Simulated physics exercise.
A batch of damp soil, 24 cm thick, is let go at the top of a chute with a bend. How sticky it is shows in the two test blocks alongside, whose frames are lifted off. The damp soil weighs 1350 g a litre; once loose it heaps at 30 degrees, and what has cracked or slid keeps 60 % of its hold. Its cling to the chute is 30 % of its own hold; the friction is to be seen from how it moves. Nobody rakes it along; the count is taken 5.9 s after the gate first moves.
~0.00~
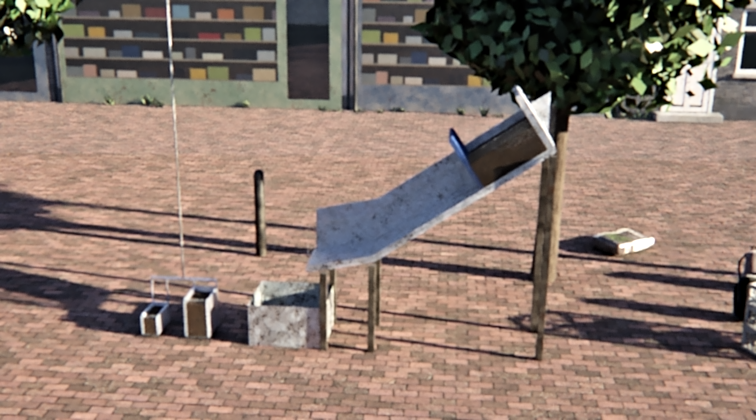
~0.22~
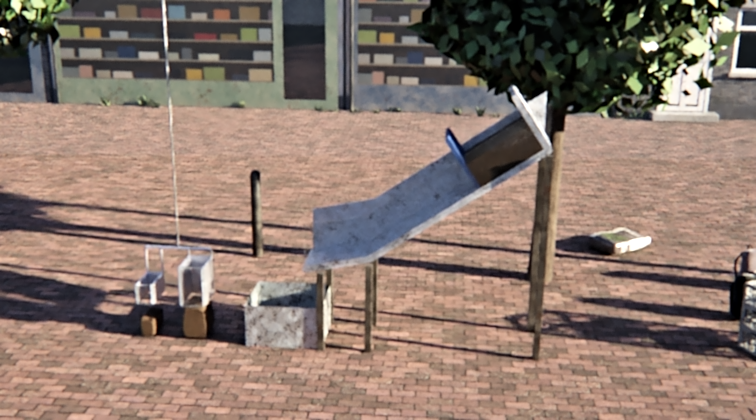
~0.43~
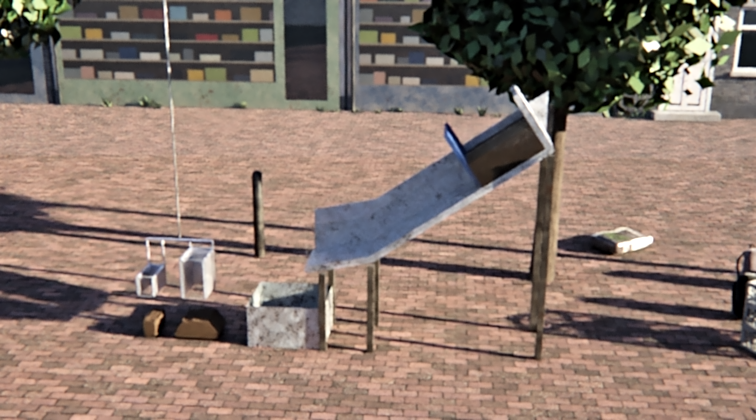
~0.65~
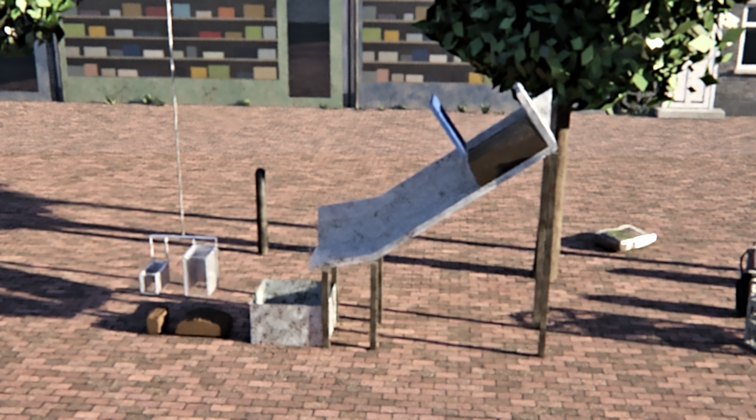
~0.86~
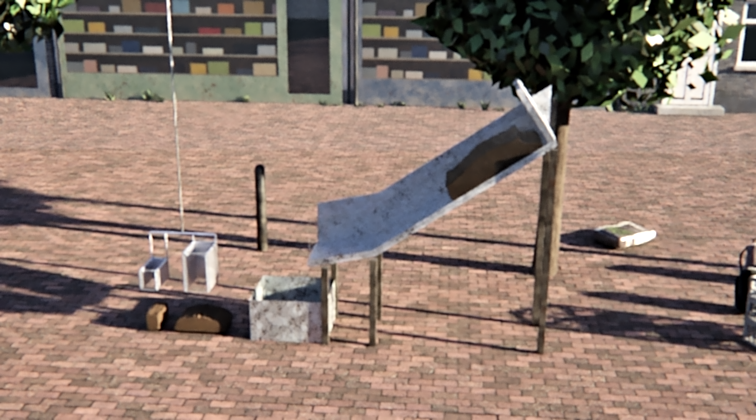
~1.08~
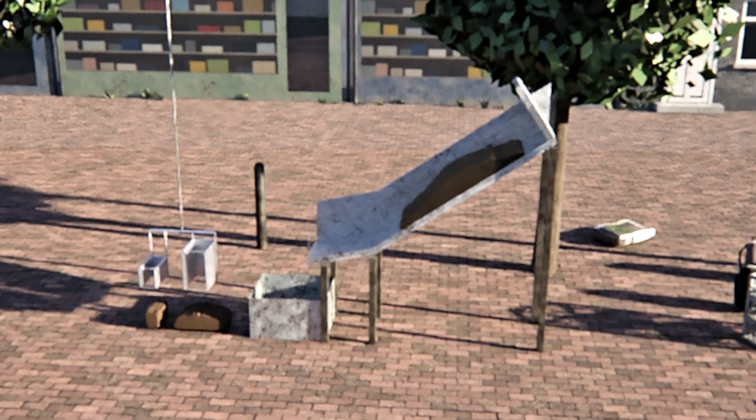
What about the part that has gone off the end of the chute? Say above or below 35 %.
Expect above 35 %.
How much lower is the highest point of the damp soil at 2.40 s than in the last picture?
About 96 cm.
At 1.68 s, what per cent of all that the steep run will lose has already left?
Some 80 per cent.
After 1.68 s, 17 % is on the steep run, 78 % on the flatter one and 6 % past the end.
After 2.40 s, none is on the steep run, 6 % on the flatter one and 94 % past the end.
After 3.11 s, none is on the steep run, none on the flatter one and 100 % past the end.
After 3.83 s, none is on the steep run, none on the flatter one and 100 % past the end.
After 6.28 s, none is on the steep run, none on the flatter one and 100 % past the end.
